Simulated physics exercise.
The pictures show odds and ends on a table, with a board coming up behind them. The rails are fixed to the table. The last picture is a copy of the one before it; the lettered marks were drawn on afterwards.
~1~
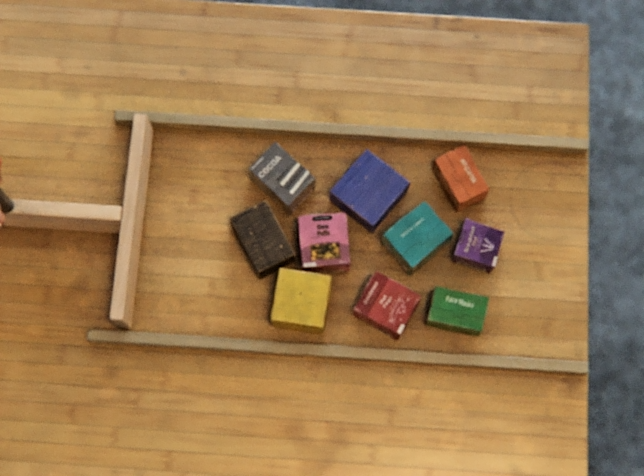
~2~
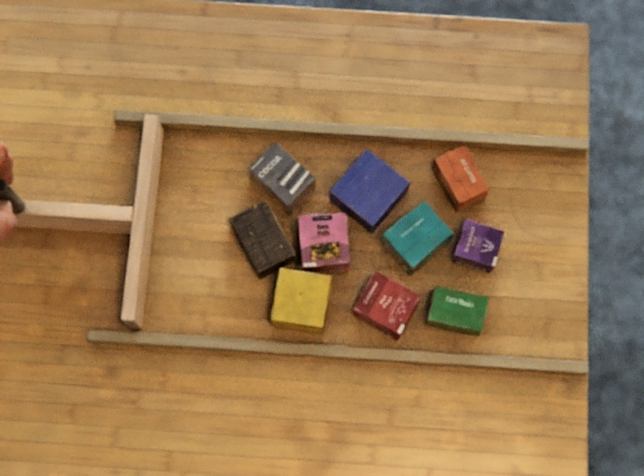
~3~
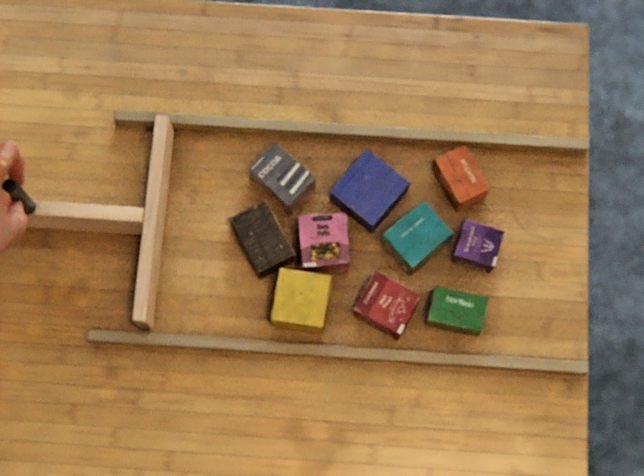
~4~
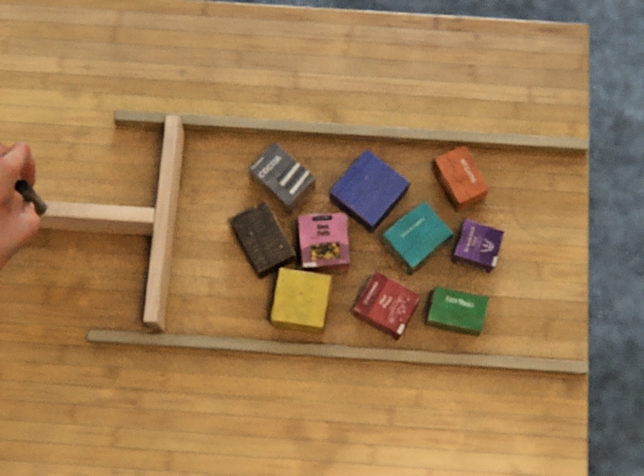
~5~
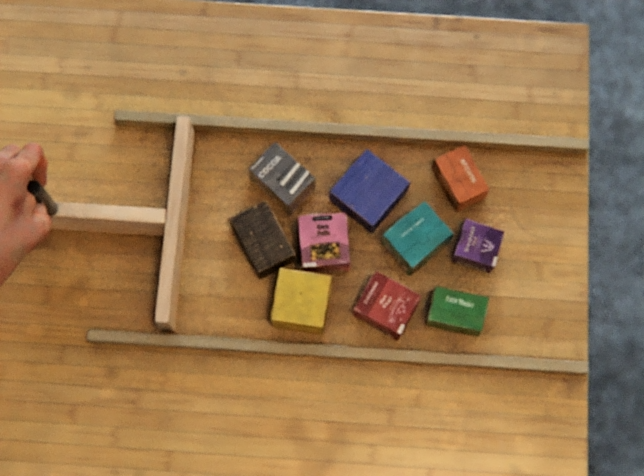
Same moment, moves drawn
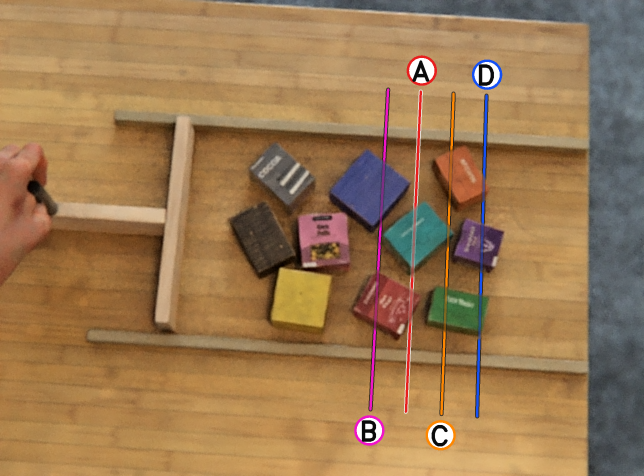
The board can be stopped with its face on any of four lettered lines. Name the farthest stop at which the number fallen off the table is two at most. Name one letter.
It should halt at C.
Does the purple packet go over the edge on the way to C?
Yes.
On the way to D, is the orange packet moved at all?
Yes.
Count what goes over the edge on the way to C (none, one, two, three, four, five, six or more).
By then, one.
On the marked copy, A at (414, 245); B at (380, 243); C at (448, 248); D at (482, 250).
Taking C. A third of the way, board (272, 223); grey packet (320, 179); blue block (381, 193).
Two thirds of the way, board (370, 229); purple packet (546, 268); orange packet (518, 174).
When it is over, board (446, 234); purple packet over the edge; turquoise box (578, 258); one fallen.
As for the rest, A is within the limit but short; B is within the limit but short; D drops three.
